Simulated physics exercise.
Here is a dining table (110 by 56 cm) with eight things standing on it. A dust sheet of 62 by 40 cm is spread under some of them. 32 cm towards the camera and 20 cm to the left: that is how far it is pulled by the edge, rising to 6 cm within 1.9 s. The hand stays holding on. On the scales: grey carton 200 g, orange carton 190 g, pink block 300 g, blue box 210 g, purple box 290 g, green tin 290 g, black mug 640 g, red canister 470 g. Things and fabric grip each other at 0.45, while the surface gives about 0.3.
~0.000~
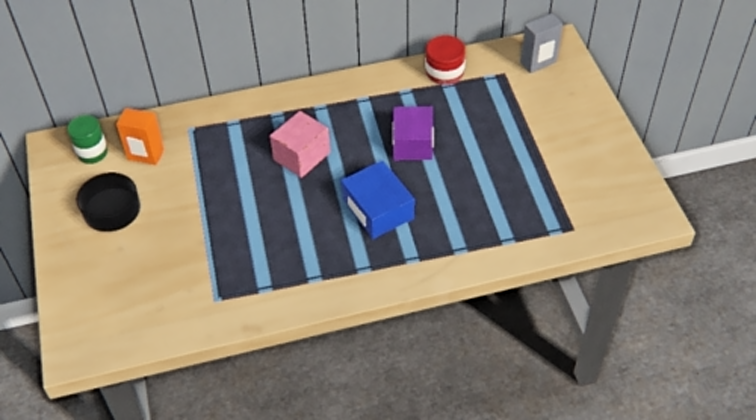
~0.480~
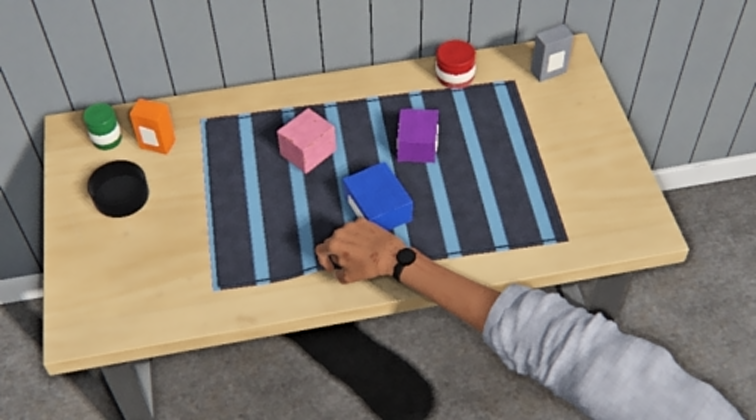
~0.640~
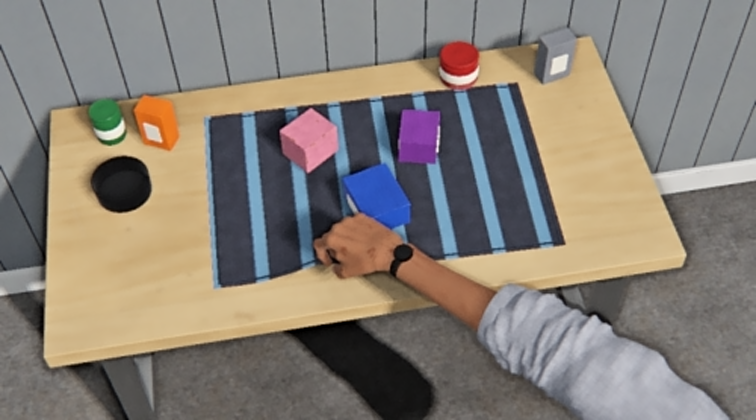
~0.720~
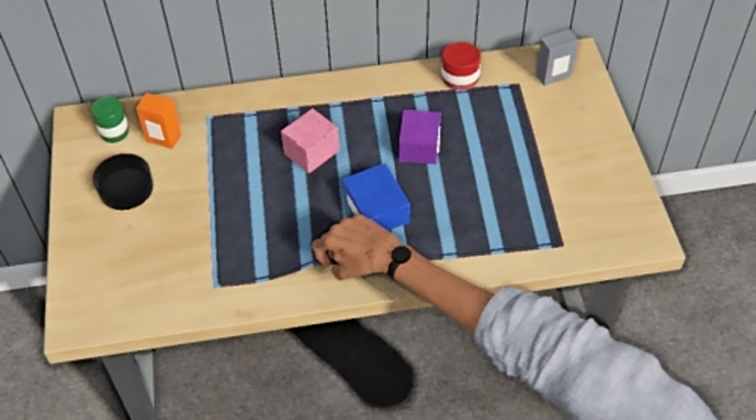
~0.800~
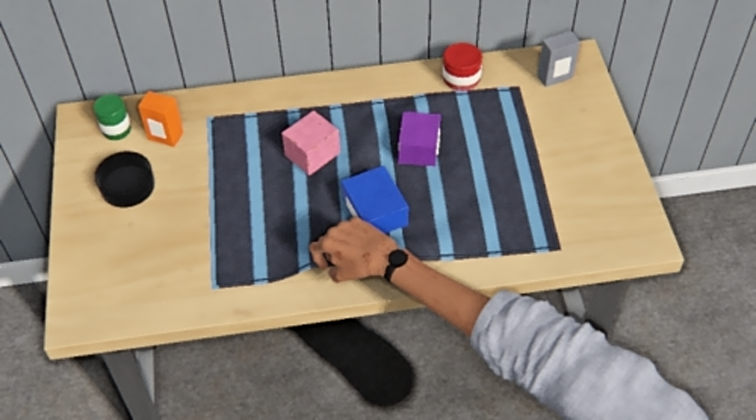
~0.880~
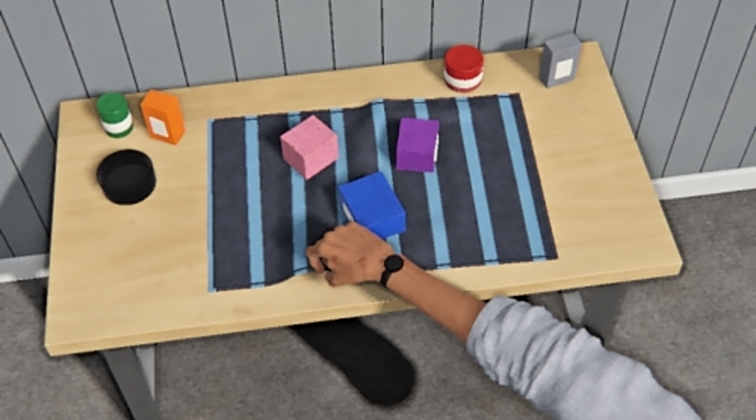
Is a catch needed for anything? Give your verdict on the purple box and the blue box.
Purple box - catch needed; blue box - catch needed.
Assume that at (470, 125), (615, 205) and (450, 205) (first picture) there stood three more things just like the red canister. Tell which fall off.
Log, in listed order - lost / kept / lost.
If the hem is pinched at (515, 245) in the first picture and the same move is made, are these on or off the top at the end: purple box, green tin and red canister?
Outcome: Purple box leaves the top; green tin keeps its place; red canister keeps its place.
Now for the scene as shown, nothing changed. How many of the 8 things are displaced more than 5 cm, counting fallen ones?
That makes 3.
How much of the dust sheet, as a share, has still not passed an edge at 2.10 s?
Roughly 35% of it.
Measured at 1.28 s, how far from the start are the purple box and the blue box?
I'd put the purple box at some 10 centimetres and the blue box at some 10 centimetres.
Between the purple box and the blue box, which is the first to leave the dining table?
It's the blue one that goes before the other.
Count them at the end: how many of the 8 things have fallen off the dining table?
It adds up to 3.
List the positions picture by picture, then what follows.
The first picture shows purple box (413, 123); blue box (377, 189); dust sheet corners (214, 302) (188, 129) (505, 73) (574, 231).
The second picture shows dust sheet corners (213, 292) (201, 120); grip (333, 269).
The third picture shows dust sheet corners (214, 289) (205, 118); grip (331, 264).
The fourth picture shows dust sheet corners (213, 288) (207, 117); grip (329, 264).
The fifth picture shows purple box (420, 129); pink block (310, 131); blue box (374, 193); dust sheet corners (212, 290) (207, 118); grip (327, 267).
The sixth picture shows purple box (418, 135); blue box (371, 199); dust sheet corners (209, 293) (208, 120) (519, 93) (558, 260); grip (323, 271).
After 1.3 s, 90 % of the dust sheet is still over the top; blue box 11 cm off its start, purple box 11 cm off its start, pink block 11 cm off its start.
After 1.7 s, 65 % of the dust sheet is still over the top; blue box 24 cm off its start, purple box 24 cm off its start, pink block 24 cm off its start.
After 2.1 s, 35 % of the dust sheet is still over the top; purple box 40 cm off its start at (329, 298), blue box over the edge, pink block 34 cm off its start at (236, 273).
After 2.5 s, 25 % of the dust sheet is still over the top; purple box over the edge, blue box over the edge, pink block 39 cm off its start.
After 4.1 s, 0 % of the dust sheet is still over the top; purple box over the edge, blue box over the edge, pink block over the edge.
